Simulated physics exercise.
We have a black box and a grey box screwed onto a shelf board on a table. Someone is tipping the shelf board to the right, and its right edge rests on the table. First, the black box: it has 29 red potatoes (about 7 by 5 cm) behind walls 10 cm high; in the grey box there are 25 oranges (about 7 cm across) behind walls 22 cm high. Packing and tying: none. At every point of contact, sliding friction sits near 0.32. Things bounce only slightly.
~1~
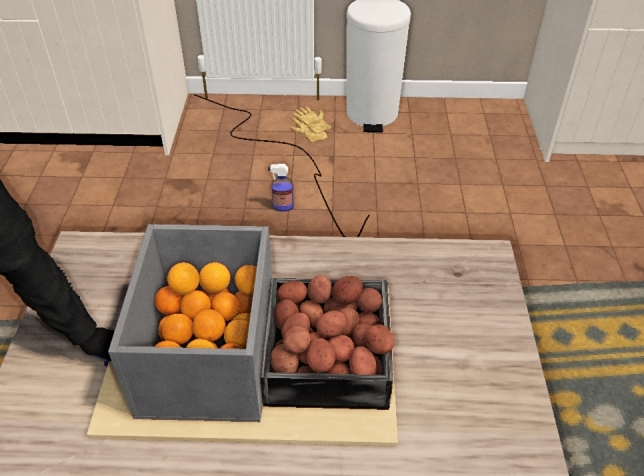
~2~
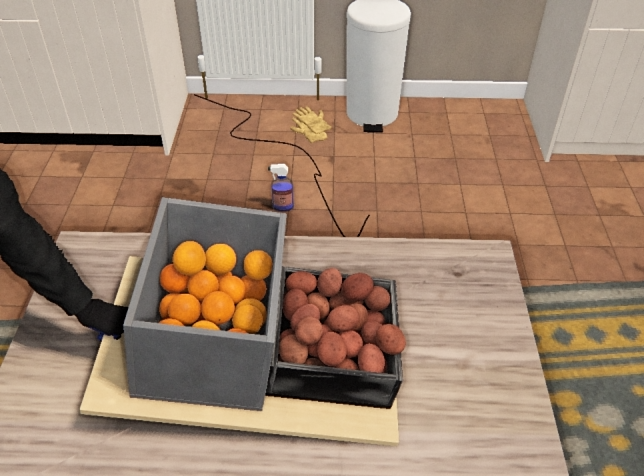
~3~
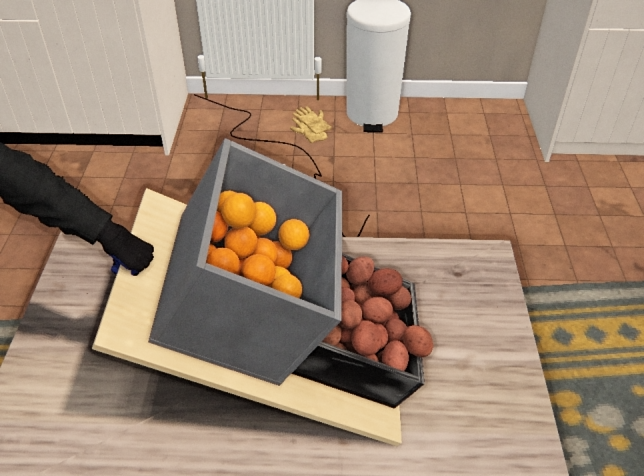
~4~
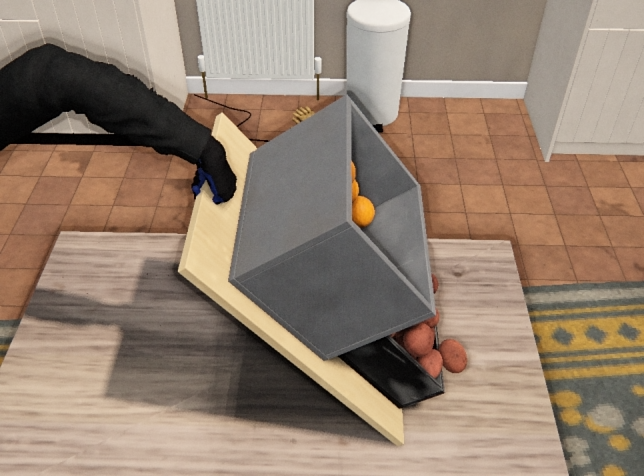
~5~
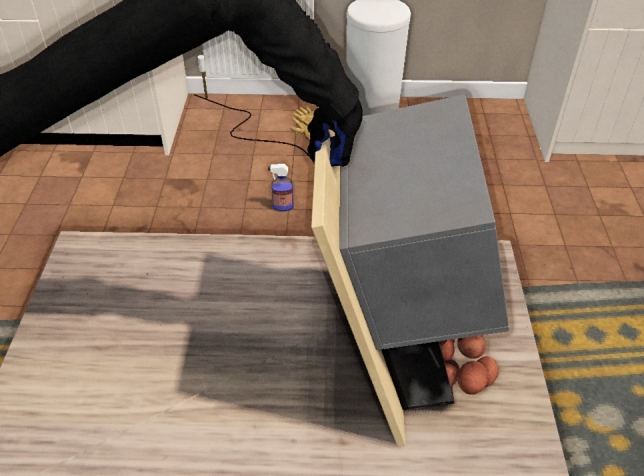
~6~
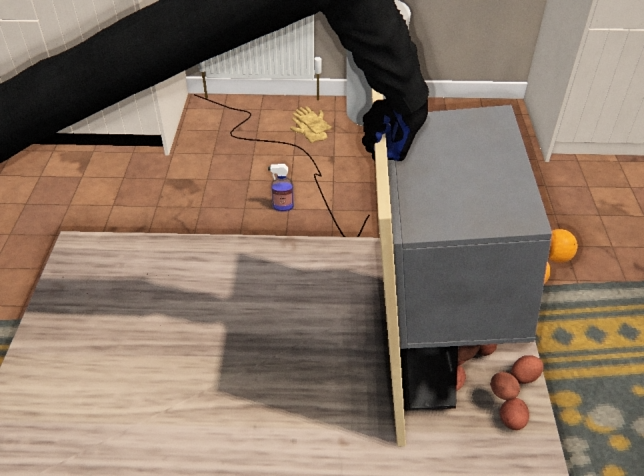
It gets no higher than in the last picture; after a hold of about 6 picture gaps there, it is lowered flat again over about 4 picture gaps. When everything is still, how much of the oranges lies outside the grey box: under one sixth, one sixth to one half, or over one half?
Probably in excess of half of the pieces get out.
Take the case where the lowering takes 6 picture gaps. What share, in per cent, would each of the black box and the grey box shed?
Black box 60, grey box 60 per cent.
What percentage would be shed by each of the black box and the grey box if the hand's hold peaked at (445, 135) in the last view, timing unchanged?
Black box 90%, grey box 100%.
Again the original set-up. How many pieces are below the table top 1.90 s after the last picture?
That count sits near 20.
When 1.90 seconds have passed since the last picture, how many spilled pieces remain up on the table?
Near 12, by my count.
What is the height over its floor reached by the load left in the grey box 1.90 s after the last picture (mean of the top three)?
Roughly 7 cm high.
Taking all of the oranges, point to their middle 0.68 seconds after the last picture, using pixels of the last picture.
Their middle is at about (551, 359).
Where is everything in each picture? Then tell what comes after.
In the first frame (we follow the rim corner now nearest the camera), grey box at (246, 352); black box at (386, 378); tilt 0°; nothing out yet.
In the second frame, grey box at (267, 339); black box at (396, 377); tilt 9°.
In the third frame, grey box at (335, 315); black box at (419, 379); tilt 29°.
In the fourth frame, grey box at (432, 308); black box at (442, 387); tilt 54°.
In the fifth frame, grey box at (508, 323); black box at (453, 398); tilt 74°; 5 out, the lowest potato at (485, 372).
In the sixth frame, grey box at (535, 334); black box at (456, 403); tilt 83°; 9 out, the lowest potato at (515, 414).
Then, 0.30 s after the last picture, tilt 83°; 12 of 29 out of the black box and 14 of 25 out of the grey box.
Then, 0.68 s after the last picture, tilt 83°; 15 of 29 out of the black box and 14 of 25 out of the grey box.
Then, 1.22 s after the last picture, tilt 6°; 18 of 29 out of the black box and 17 of 25 out of the grey box.
When it is over (1.90 s after the last picture), 18 of 29 out of the black box and 17 of 25 out of the grey box. Asked share, 17 of 25, 68 per cent.
